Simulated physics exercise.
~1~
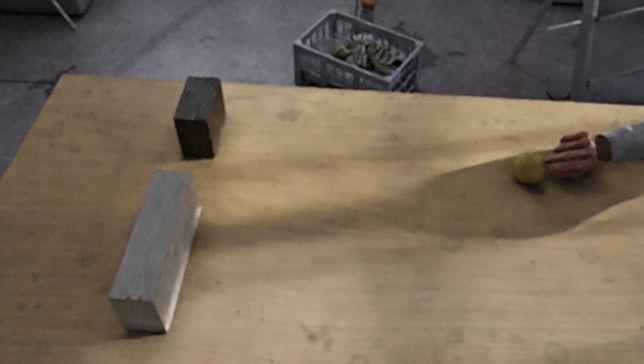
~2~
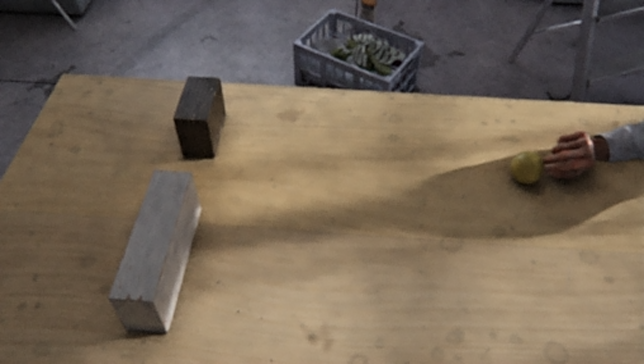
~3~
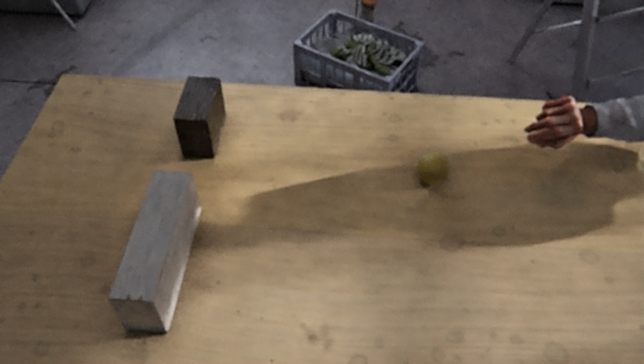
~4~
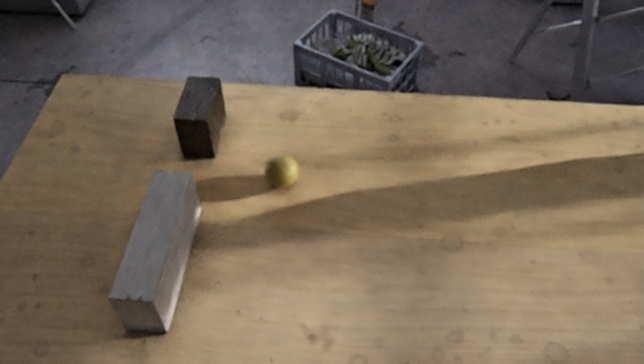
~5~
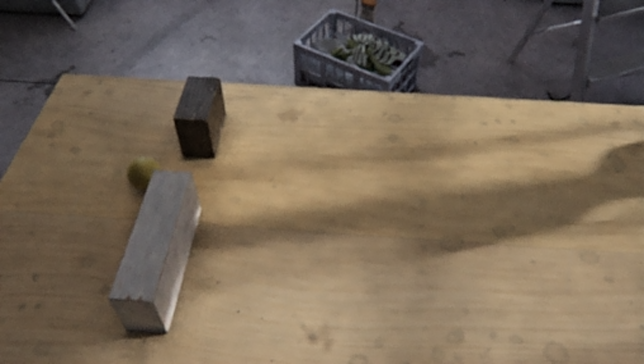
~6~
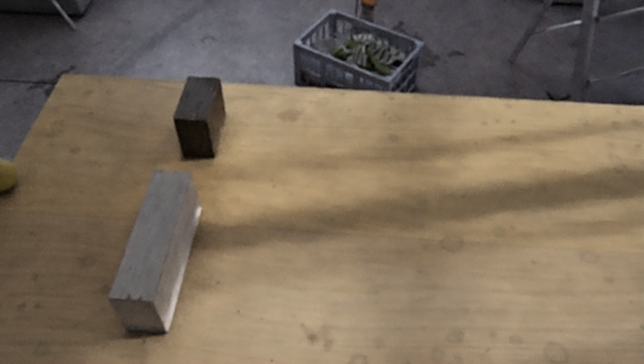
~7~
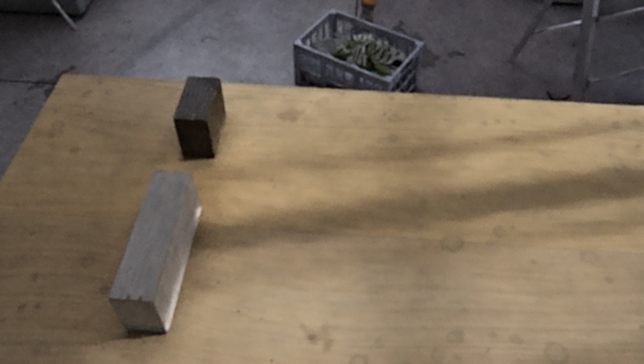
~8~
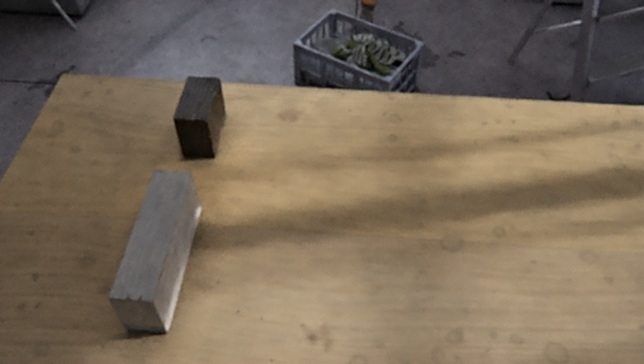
A pale wooden tabletop stands on a grey floor, seen from above at an angle, with a grey crate behind it. A small black block sits at the upper left, and a longer whitish-grey block lies nearer the viewer, leaving a gap between them. At the right, a hand in a grey sleeve holds a yellow lemon, then lets go and draws back as the lemon travels left across the table. The lemon passes between the two blocks and carries on to the left edge of the view. It then goes out of sight, leaving both blocks unmoved.
